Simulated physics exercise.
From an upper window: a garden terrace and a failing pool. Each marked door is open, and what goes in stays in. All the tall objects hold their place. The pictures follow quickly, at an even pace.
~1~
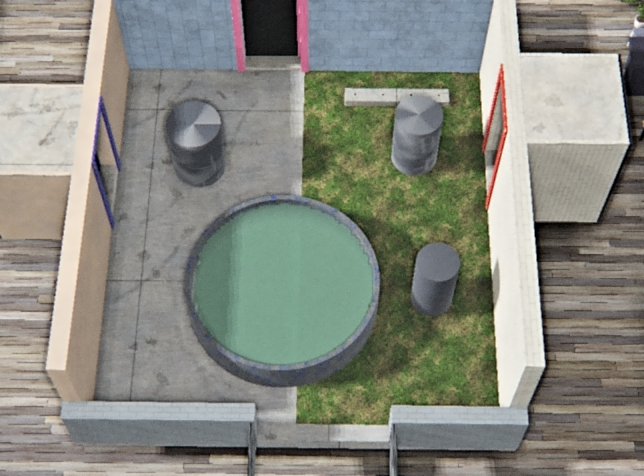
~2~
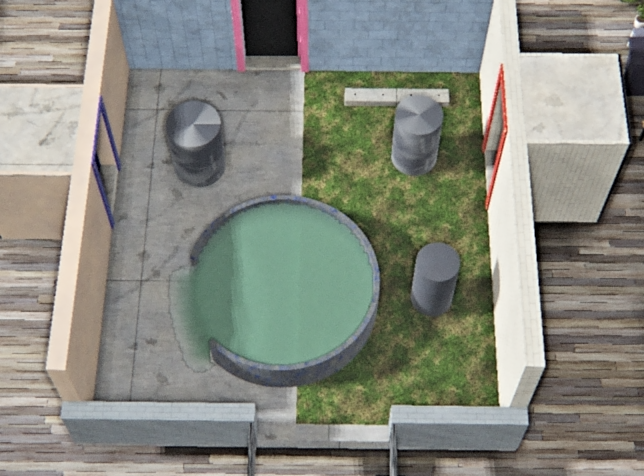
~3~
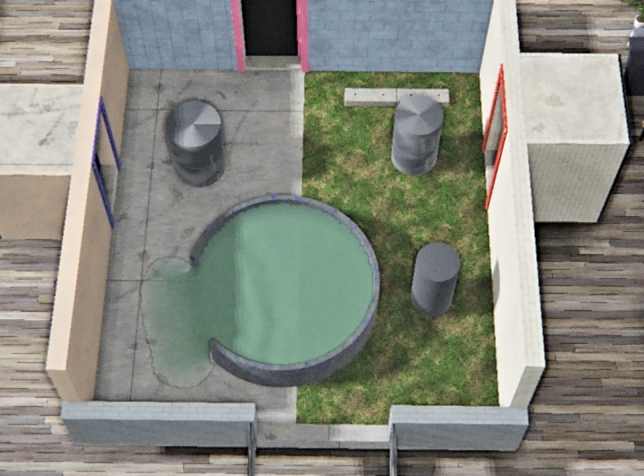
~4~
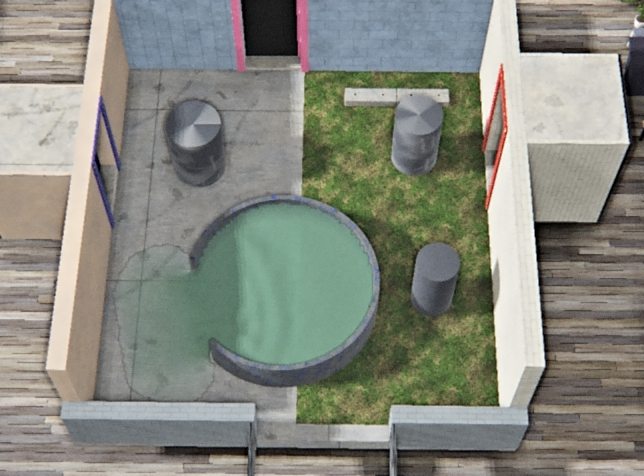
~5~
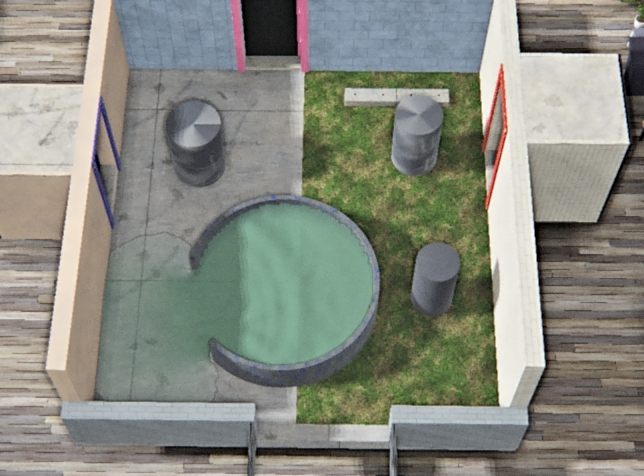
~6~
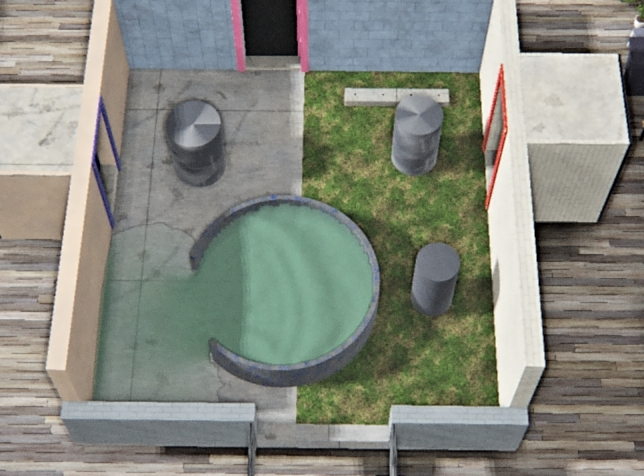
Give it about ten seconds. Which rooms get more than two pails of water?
The pink door admits no more than that; the red door admits no more than that; the blue door admits no more than that.
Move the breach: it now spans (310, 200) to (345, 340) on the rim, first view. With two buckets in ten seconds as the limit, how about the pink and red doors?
Then: Pink door lets less in, red door goes over.
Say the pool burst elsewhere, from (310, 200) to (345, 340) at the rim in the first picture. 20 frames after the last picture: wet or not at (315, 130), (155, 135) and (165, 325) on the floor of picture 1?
One after the other: Covered, not flooded, clear.
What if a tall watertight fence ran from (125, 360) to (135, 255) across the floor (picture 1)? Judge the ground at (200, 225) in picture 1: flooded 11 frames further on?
Answer: Wet.
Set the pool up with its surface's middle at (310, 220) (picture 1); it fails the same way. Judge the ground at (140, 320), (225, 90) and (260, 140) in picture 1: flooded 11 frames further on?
One after the other: Flooded, free of water, free of water.
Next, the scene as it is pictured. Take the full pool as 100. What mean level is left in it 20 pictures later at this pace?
I make it 42 per cent.
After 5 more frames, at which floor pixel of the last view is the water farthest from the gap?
At about (119, 174).
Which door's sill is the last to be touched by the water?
I say the red-painted one.
A moment on, water covers 15 % of the floor; the pink door not reached, the red door not reached, the blue door wet at the sill, nothing in.
Next, water covers 25 % of the floor; the pink door not reached, the red door not reached, the blue door wet at the sill, nothing in.
Then, water covers 50 % of the floor; the pink door wet at the sill, nothing in, the red door not reached, the blue door wet at the sill, nothing in.
Later, water covers 80 % of the floor; the pink door wet at the sill, nothing in, the red door not reached, the blue door wet at the sill, nothing in.
In the end, water covers 95 % of the floor; the pink door wet at the sill, nothing in, the red door wet at the sill, nothing in, the blue door wet at the sill, nothing in.
